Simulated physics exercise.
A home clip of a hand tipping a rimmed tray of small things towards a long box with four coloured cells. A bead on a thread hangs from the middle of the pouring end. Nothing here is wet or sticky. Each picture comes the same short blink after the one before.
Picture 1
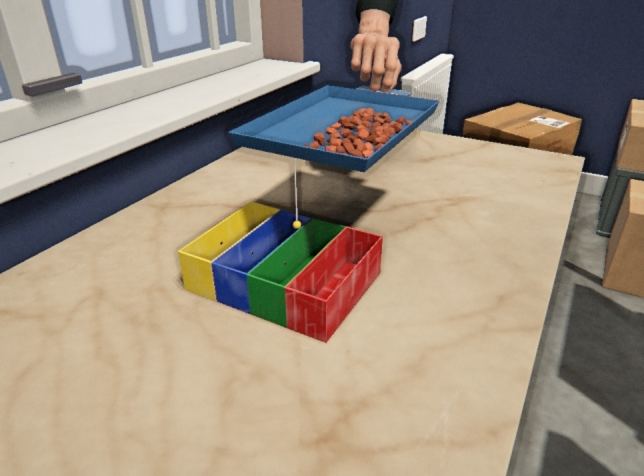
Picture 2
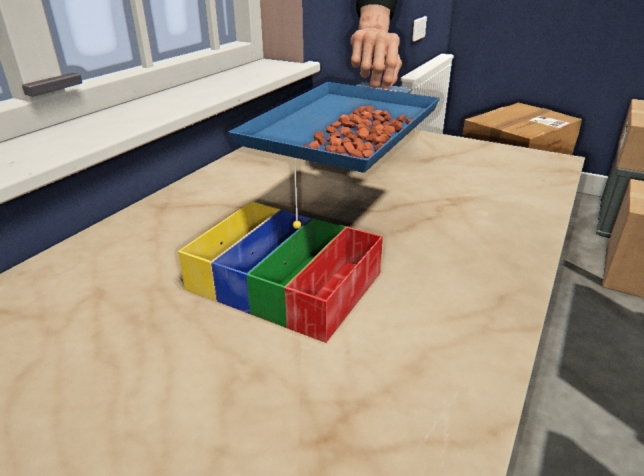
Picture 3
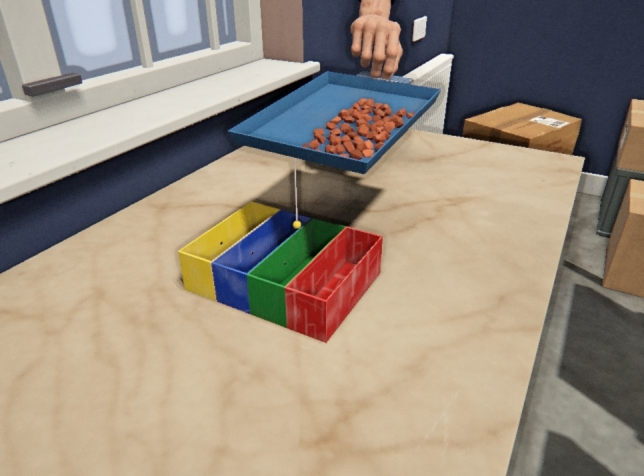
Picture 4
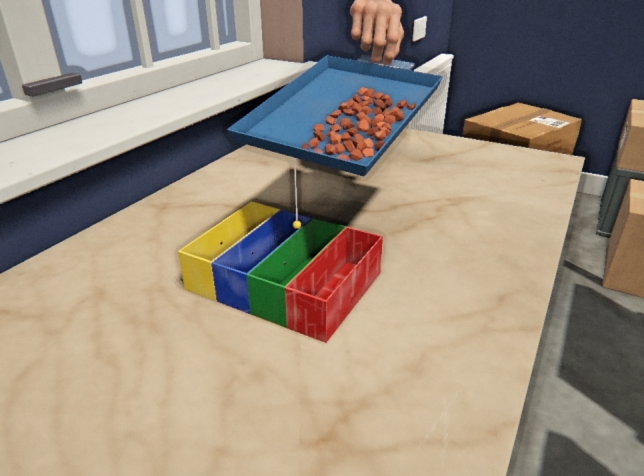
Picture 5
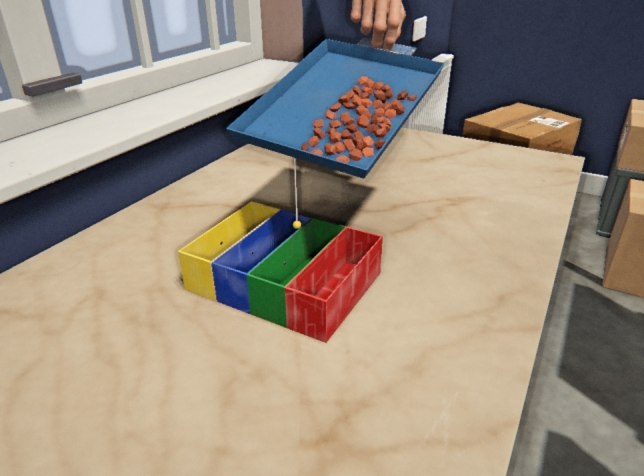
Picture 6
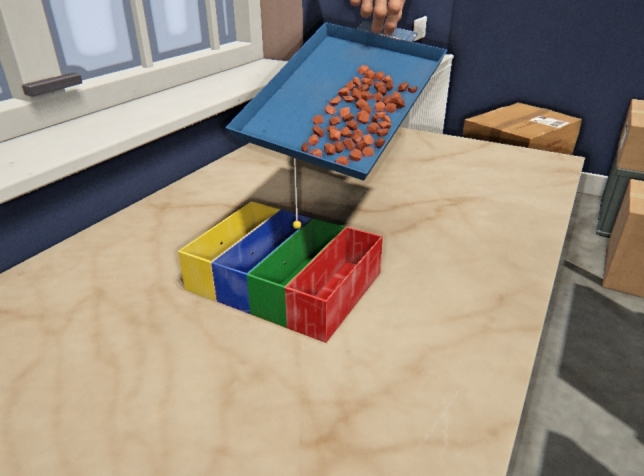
A hand raising the far side of a blue tray of reddish-brown bits, tilting it steadily above a box with four coloured cells.
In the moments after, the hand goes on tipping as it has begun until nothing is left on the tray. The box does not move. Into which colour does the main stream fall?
Fullest: The red cell.
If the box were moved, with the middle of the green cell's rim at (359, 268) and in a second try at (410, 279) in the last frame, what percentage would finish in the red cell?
The first gives 0 %, the second 0 %.
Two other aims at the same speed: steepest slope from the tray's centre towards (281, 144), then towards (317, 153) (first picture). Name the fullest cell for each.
One: Yellow. Two: Red.
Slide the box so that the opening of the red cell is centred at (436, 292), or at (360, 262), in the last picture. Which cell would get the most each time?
In turn: The cell in blue; red.
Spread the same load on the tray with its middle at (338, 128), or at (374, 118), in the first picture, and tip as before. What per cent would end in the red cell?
The first gives 70 %, the second 50 %.
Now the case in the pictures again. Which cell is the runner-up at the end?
Second comes that green cell.
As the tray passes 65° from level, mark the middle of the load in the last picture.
Close to (348, 149).
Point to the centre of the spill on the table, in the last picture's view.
At about (402, 340).
Soon, tray tipped steeply; nearly all on the tray; a stray few falling or outside the box.
A while on, tray tipped past a quarter turn; a small part on the tray; about a third in the red cell; a small part in the green cell; about a third falling or outside the box.
Towards the end, tray tipped past a quarter turn; about half in the red cell; about a quarter in the green cell; about a quarter falling or outside the box.
Finally, tray tipped past a quarter turn; about half in the red cell; about a quarter in the green cell; none in the blue cell; none in the yellow cell; about a quarter outside the box.
